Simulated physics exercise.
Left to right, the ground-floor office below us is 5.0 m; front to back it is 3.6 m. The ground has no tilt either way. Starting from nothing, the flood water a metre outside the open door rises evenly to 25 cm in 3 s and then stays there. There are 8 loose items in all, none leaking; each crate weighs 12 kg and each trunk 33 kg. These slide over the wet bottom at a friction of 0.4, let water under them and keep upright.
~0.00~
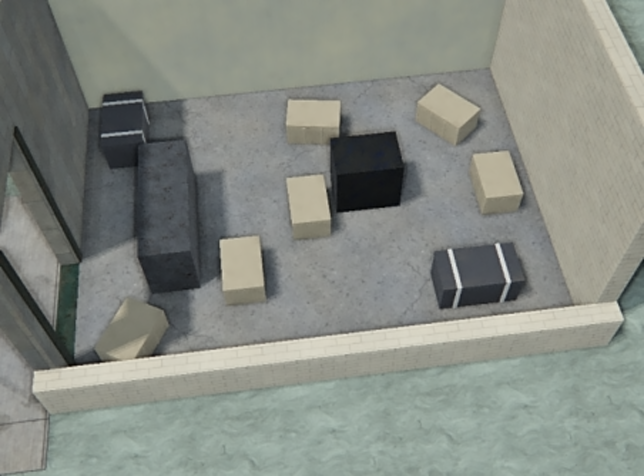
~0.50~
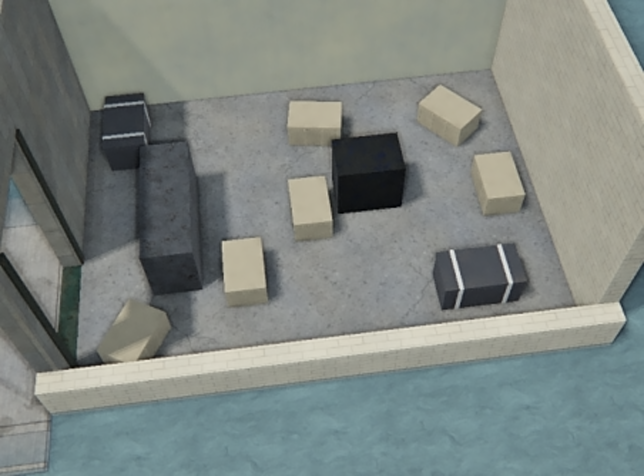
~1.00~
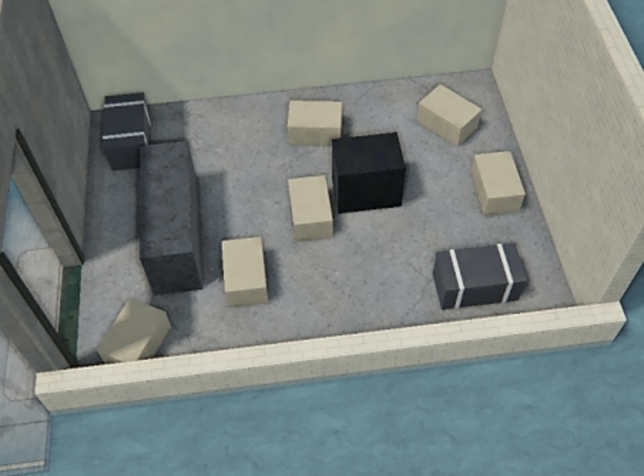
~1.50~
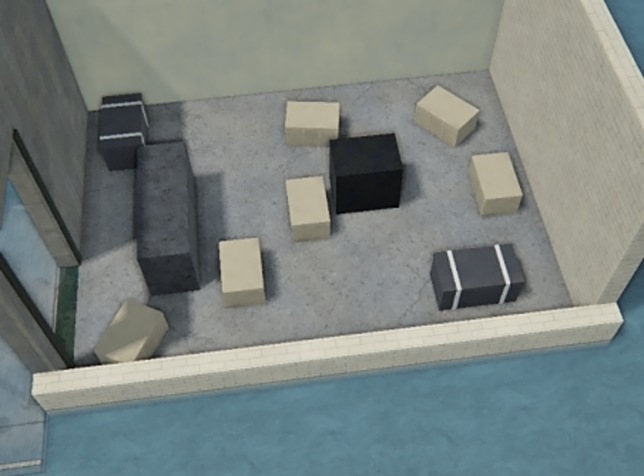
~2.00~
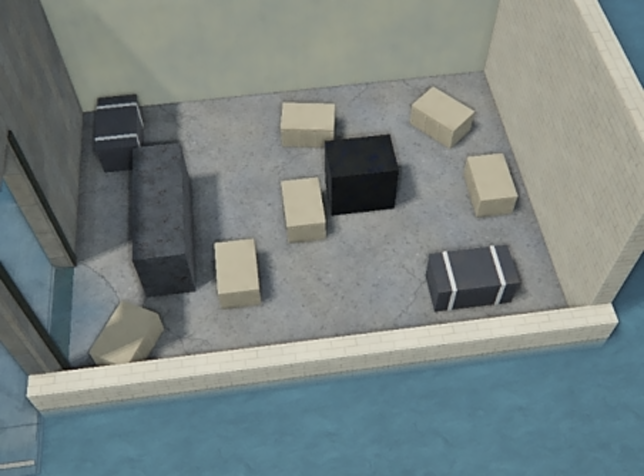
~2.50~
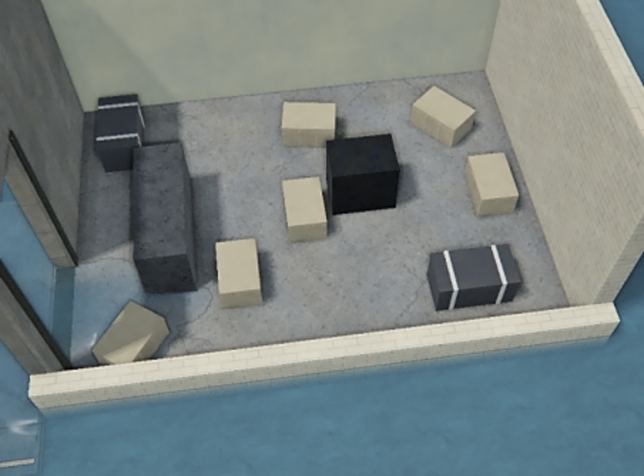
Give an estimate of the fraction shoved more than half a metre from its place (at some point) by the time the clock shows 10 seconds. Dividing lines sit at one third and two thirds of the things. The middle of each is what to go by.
The shifted amount is major, at least two thirds.
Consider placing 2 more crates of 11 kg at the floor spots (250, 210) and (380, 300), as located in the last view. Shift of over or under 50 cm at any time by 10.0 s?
Taking them in order, the first is within that distance and the second is beyond that distance.
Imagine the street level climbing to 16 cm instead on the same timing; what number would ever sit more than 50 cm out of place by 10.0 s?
Under that setup the answer is 1.
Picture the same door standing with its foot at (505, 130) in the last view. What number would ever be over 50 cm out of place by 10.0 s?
Result: 5 of them.
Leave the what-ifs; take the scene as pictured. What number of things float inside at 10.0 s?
My tally comes to 5.
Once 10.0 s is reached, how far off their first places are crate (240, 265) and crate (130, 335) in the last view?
Respectively 80 and 350 centimetres.
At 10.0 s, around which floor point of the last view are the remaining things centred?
That lands at roughly (341, 155).
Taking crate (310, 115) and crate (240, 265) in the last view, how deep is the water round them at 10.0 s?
Around 7 cm and 4 cm.
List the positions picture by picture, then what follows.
In the first picture, a crate at (129, 329) rests on the ground; a crate at (308, 198) rests on the ground; 0.0 m2 under water; 0 of 8 have shifted.
In the second picture, a crate at (131, 331) rests on the ground; a crate at (310, 200), on the bottom; 0.0 m2 under water; 0 of 8 have shifted.
In the third picture, a crate at (132, 331) rests on the ground; a crate at (310, 199), on the bottom; 0.0 m2 under water; 0 of 8 have shifted.
In the fourth picture, a crate at (129, 331) rests on the ground; a crate at (307, 200) rests on the ground; water covers 0.0 m2; 0 of 8 have shifted.
In the fifth picture, a crate at (124, 333) rests on the ground; a crate at (303, 201) rests on the ground; 0.4 m2 under water; 0 of 8 have shifted.
In the sixth picture, a crate at (128, 334), on the bottom, 3 cm from its start; a crate at (304, 201), on the bottom; water covers 1.0 m2; 0 of 8 have shifted.
After 3.5 s 0 of 8 are over 50 cm from their spots; 0 afloat.
After 4.5 s 2 of 8 are over 50 cm from their spots; 1 afloat.
After 7.0 s 3 of 8 are over 50 cm from their spots; 0 afloat.
After 10.0 s 6 of 8 are over 50 cm from their spots, and 6 have been at some point; 5 afloat.
